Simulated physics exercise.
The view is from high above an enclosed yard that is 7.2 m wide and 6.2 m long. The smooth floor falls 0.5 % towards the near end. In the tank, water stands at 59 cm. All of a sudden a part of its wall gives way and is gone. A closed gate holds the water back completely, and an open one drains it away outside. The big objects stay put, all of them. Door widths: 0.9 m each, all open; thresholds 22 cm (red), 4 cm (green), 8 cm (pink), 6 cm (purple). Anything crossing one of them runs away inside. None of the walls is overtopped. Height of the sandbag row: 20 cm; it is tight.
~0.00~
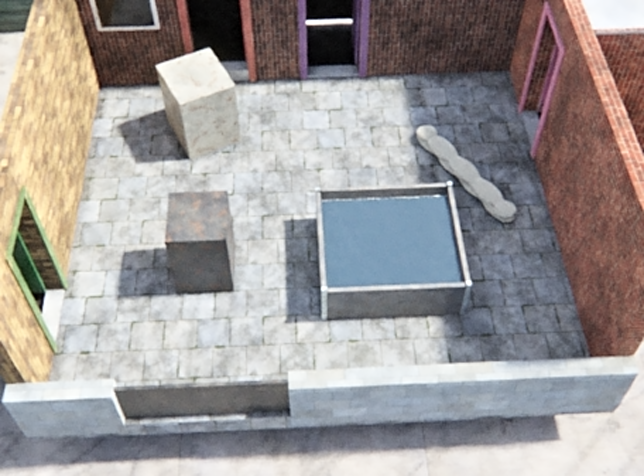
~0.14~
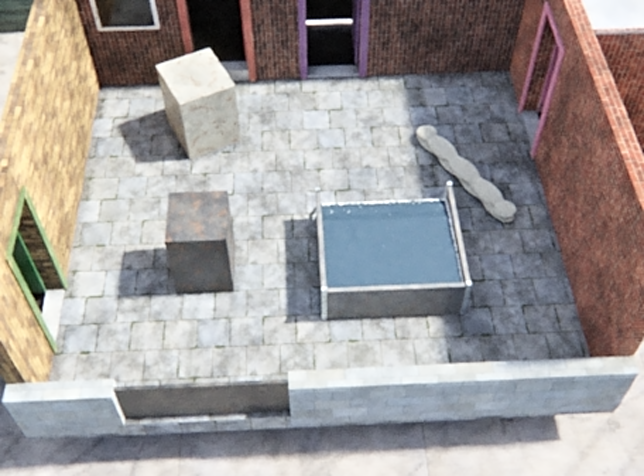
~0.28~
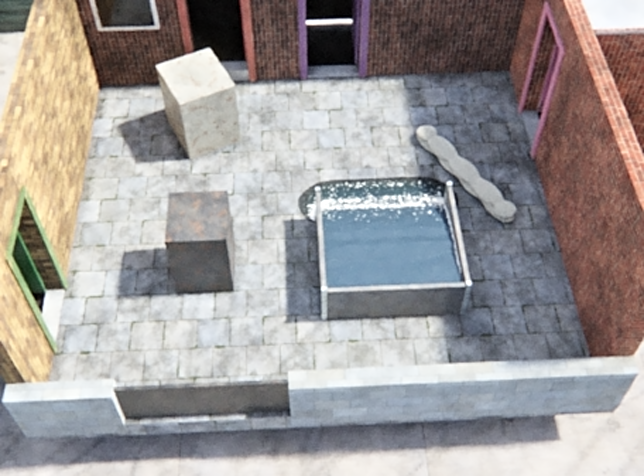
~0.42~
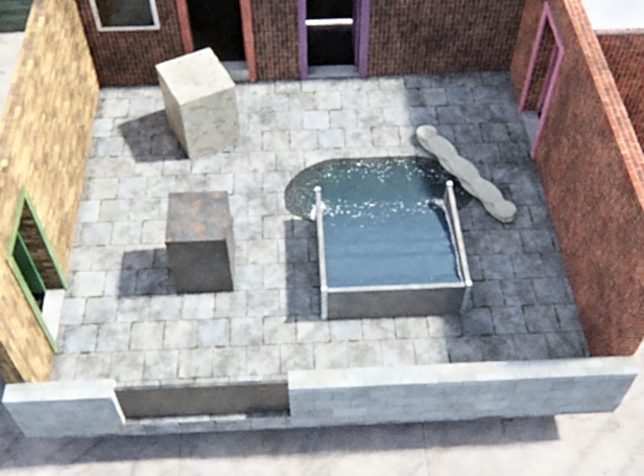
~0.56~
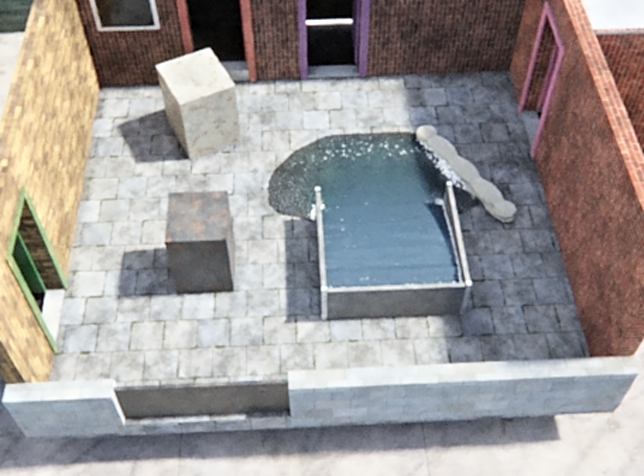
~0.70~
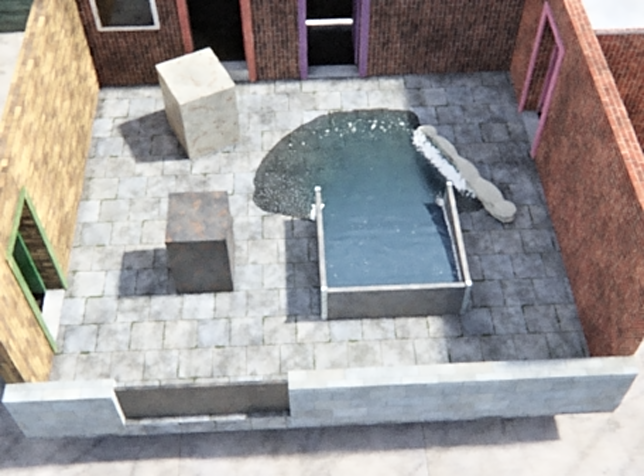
We see a walled yard with two blocks, a sandbag row and a water-filled tank whose far wall disappears; water pours out across the paving toward the back, spreading in a widening curved sheet and foaming against the sandbags.
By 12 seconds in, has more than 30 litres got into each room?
Room by room: Behind the red door, no; behind the green door, no; behind the pink door, no; behind the purple door, yes.
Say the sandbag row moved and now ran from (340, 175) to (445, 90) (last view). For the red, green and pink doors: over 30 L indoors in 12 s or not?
Then: Red below, green below, pink above.
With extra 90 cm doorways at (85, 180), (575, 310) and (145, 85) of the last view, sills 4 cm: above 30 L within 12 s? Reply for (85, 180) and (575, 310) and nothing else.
Less, less.
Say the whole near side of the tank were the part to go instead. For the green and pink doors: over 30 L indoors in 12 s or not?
The green door comes out more than that and the pink door less than that.
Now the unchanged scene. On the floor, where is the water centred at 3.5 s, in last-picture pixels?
I'd say somewhere around (346, 150).
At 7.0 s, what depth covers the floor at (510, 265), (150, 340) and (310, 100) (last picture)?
Close to 3, 2 and 6 centimetres.
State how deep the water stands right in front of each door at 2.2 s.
Door by door in cm, red shows 15, green shows 0, pink shows 0, purple shows 28.
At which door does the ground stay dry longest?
Green.
After 1.4 s water covers 25 % of the floor and is deepest (35 cm) near (370, 76); red door not reached, green door not reached, pink door not reached, purple door 14 cm at the sill, 23 L in.
After 2.2 s water covers 35 % of the floor and is deepest (30 cm) near (319, 78); red door 15 cm at the sill, 0 L in, green door not reached, pink door not reached, purple door 28 cm at the sill, 133 L in.
After 3.5 s water covers 45 % of the floor and is deepest (22 cm) near (225, 110); red door 13 cm at the sill, 0 L in, green door not reached, pink door 8 cm at the sill, 0 L in, purple door 17 cm at the sill, 272 L in.
After 7.0 s water covers 80 % of the floor and is deepest (10 cm) near (576, 386); red door 6 cm at the sill, 0 L in, green door 3 cm at the sill, 0 L in, pink door 4 cm at the sill, 0 L in, purple door 6 cm at the sill, 325 L in.
After 12.0 s water covers 95 % of the floor and is deepest (8 cm) near (327, 397); red door 2 cm at the sill, 0 L in, green door 4 cm at the sill, 1 L in, pink door 4 cm at the sill, 0 L in, purple door 2 cm at the sill, 326 L in.
